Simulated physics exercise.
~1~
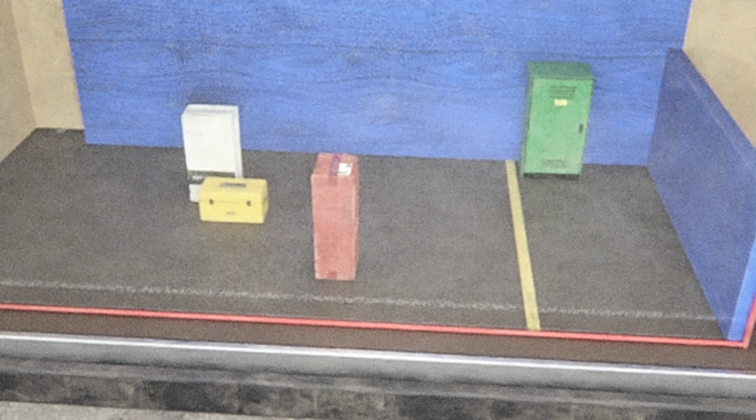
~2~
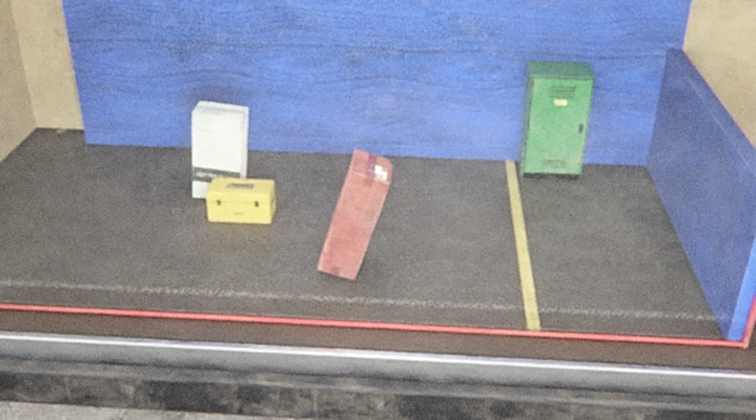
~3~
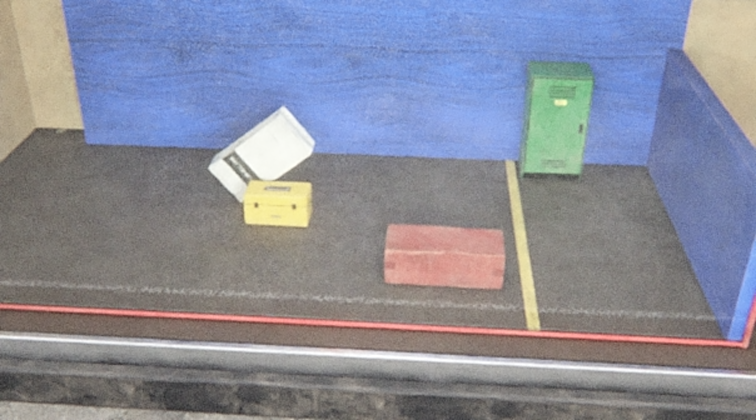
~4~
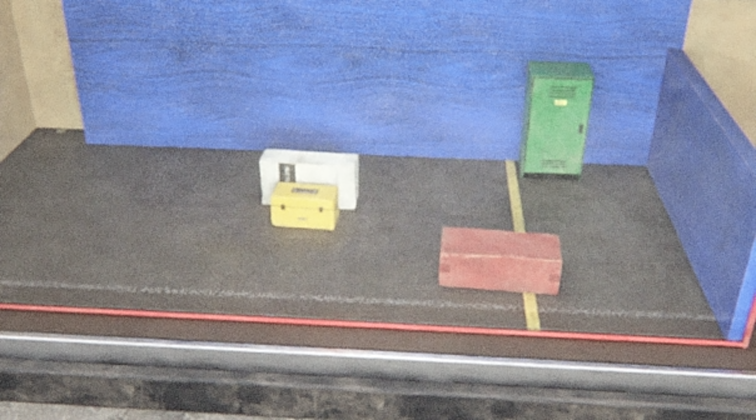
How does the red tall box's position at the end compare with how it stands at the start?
The red tall box stands upright at the start, but by the end it is lying on its side.
